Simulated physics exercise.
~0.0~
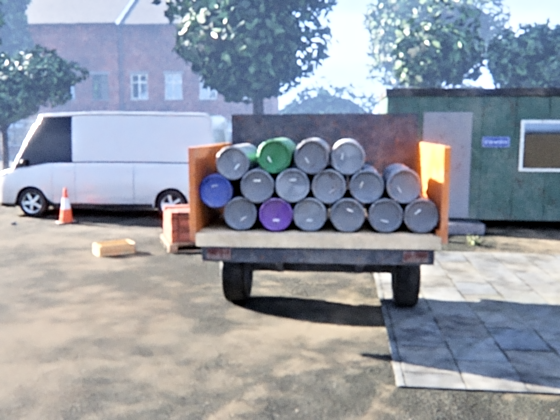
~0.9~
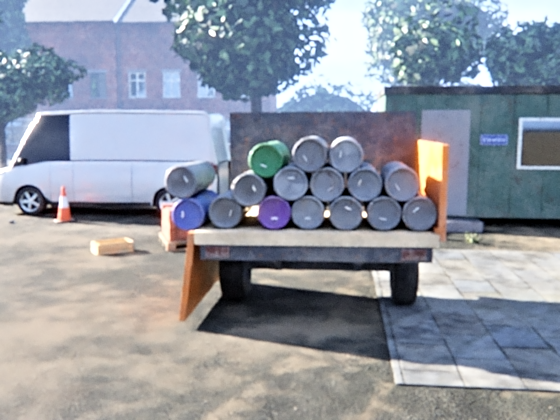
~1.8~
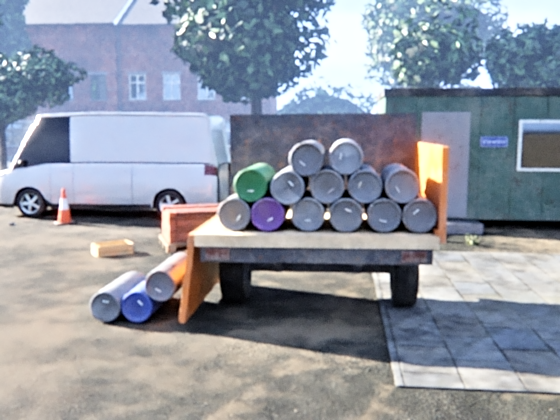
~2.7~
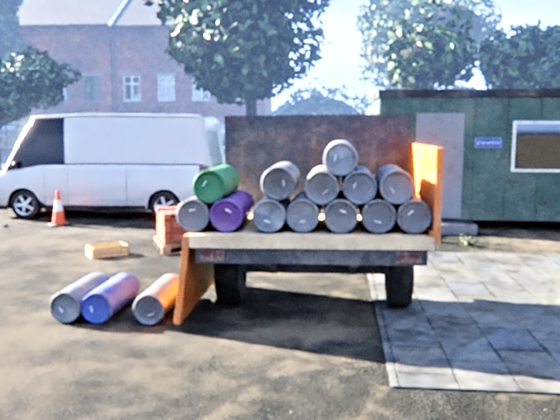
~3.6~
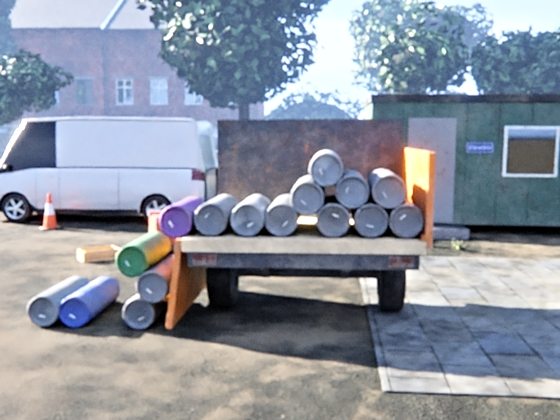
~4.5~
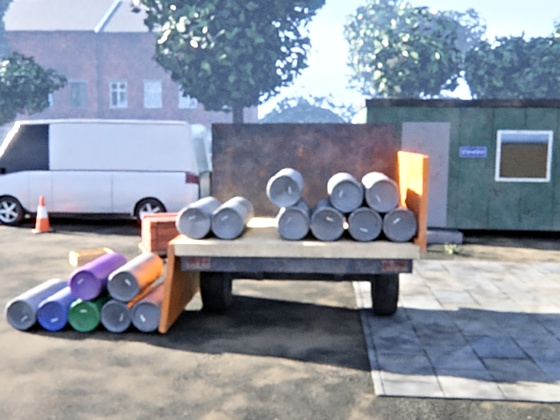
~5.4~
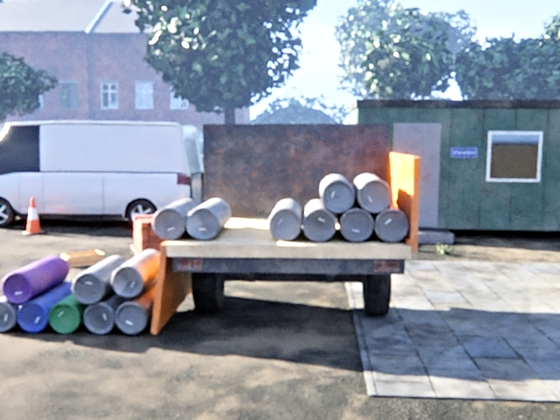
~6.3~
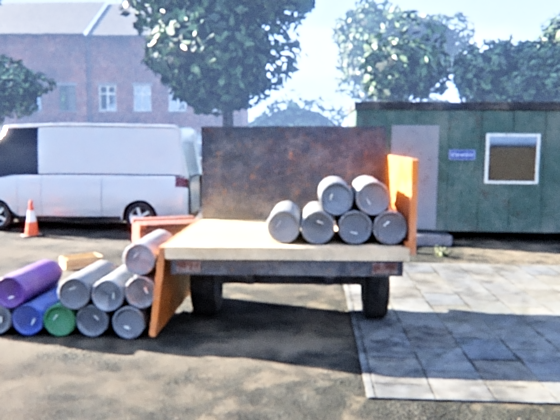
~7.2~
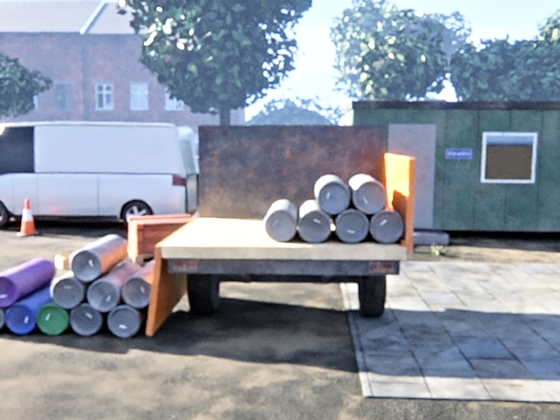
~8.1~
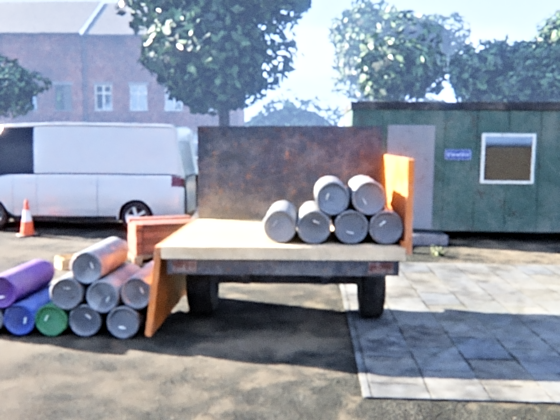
Stacked grey, green, blue and purple cylinders rolling left off a flatbed trailer after its side drops, six staying on the deck.
